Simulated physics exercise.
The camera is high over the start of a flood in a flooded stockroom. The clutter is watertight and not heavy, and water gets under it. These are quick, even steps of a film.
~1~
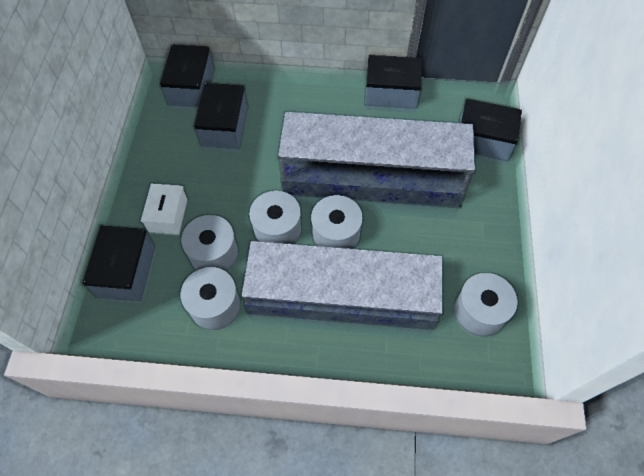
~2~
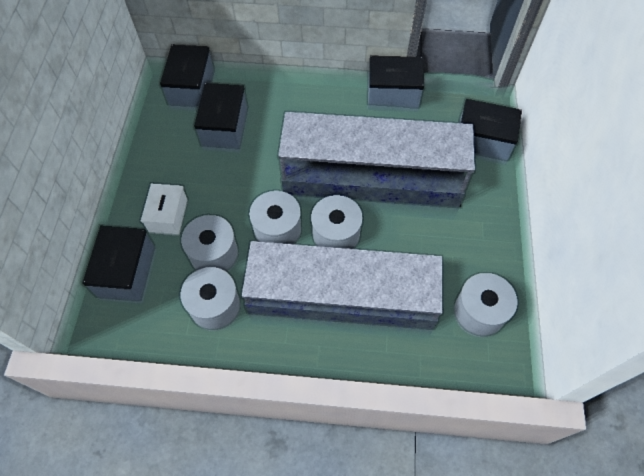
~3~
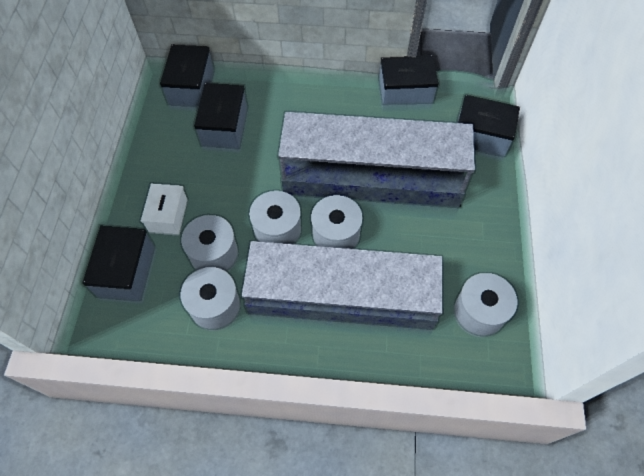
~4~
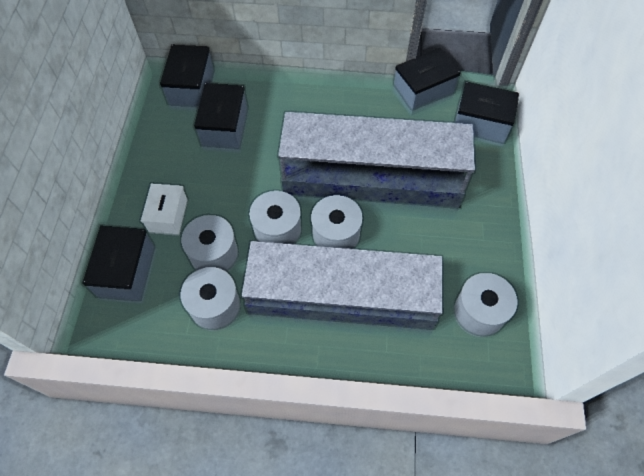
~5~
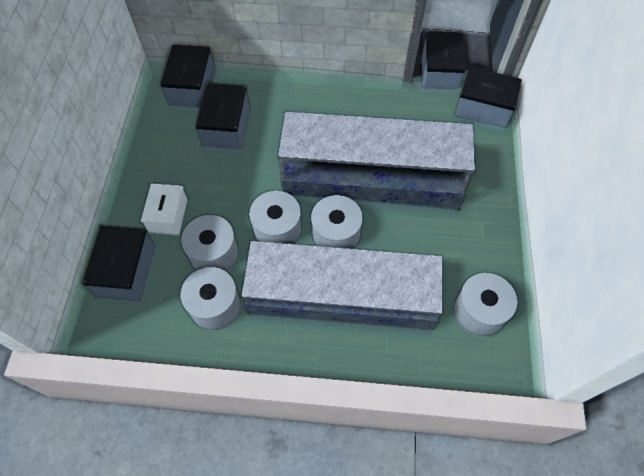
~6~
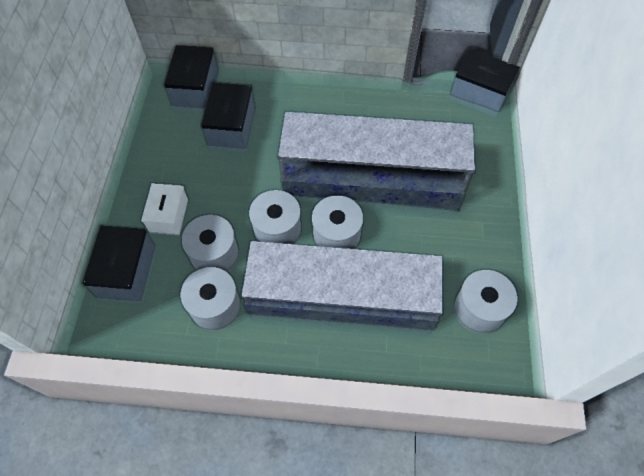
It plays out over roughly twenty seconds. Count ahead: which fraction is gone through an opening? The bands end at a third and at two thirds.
Share: One to two thirds.
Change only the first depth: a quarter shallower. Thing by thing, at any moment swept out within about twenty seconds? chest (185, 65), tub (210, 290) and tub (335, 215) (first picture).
One after the other: Carried outside, stays, left behind.
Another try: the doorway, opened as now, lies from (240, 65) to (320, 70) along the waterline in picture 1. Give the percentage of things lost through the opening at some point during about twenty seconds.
Some 70 per cent.
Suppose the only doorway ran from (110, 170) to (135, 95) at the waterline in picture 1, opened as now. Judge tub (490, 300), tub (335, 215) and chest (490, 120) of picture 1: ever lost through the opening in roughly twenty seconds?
As listed: Still in, carried outside, no.
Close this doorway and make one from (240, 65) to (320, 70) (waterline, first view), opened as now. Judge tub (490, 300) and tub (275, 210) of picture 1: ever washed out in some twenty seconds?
One after the other: Left behind, washed out.
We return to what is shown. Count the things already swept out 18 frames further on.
It comes to 3.
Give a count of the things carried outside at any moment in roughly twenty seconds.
That makes 7.
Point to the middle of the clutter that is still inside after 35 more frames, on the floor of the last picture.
Close to (311, 177).
A moment on, 2 of 11 are out; 9 afloat.
Next, 3 of 11 are out; 8 afloat.
Later, 5 of 11 are out; 6 afloat.
In the end, 7 of 11 are out; 4 afloat.
